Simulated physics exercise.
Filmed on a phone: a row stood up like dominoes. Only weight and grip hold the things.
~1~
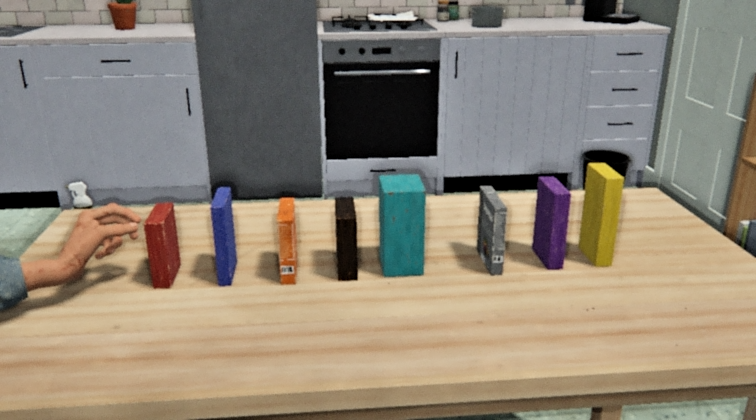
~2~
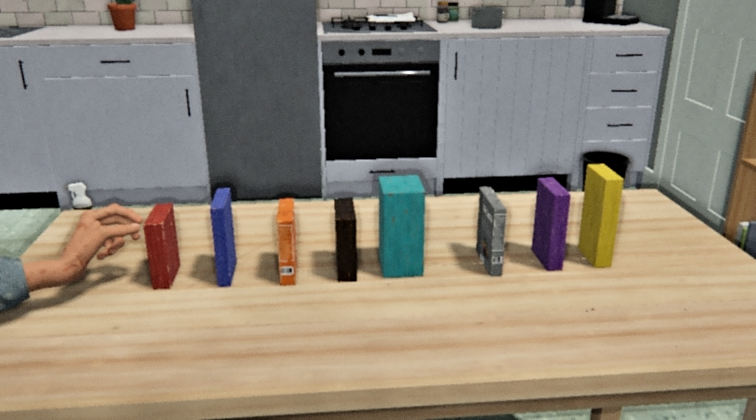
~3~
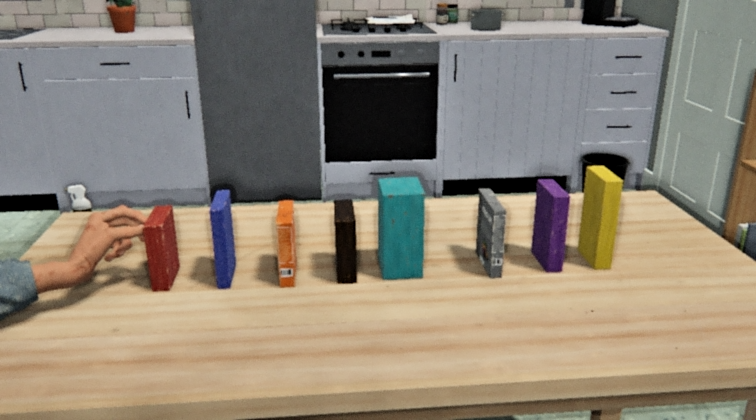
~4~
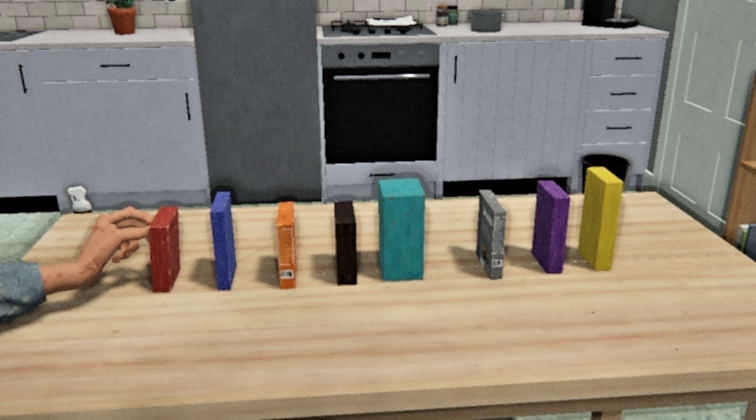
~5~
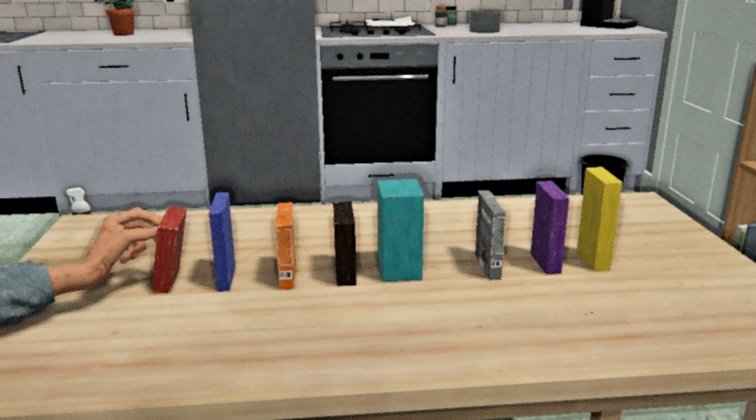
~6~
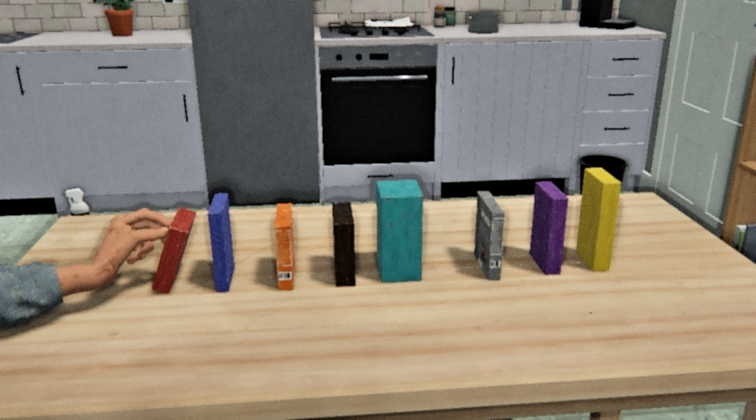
In a kitchen, a hand at the left reaches toward a row of upright, differently coloured blocks spaced along a wooden table, then pushes the red one so it leans right toward the blue one, while the others stay standing.
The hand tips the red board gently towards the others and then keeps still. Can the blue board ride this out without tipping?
The blue board falls over.
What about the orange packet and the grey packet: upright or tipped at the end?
The orange packet falls over; the grey packet stays upright.
Then, 0.30 s later than the last frame, red board 72° over; blue board tilted by 54° near (261, 252); orange packet tilted by 25°.
Then, 0.50 s later than the last frame, red board 77° over; blue board tilted by 70° near (270, 259); orange packet tilted by 52°; black block tilted by 25°.
When it is over, lying over on the table, blue board and orange packet; left askew, black block; the other 3 as before. End places, in pixels of the last picture, blue board near (270, 259).
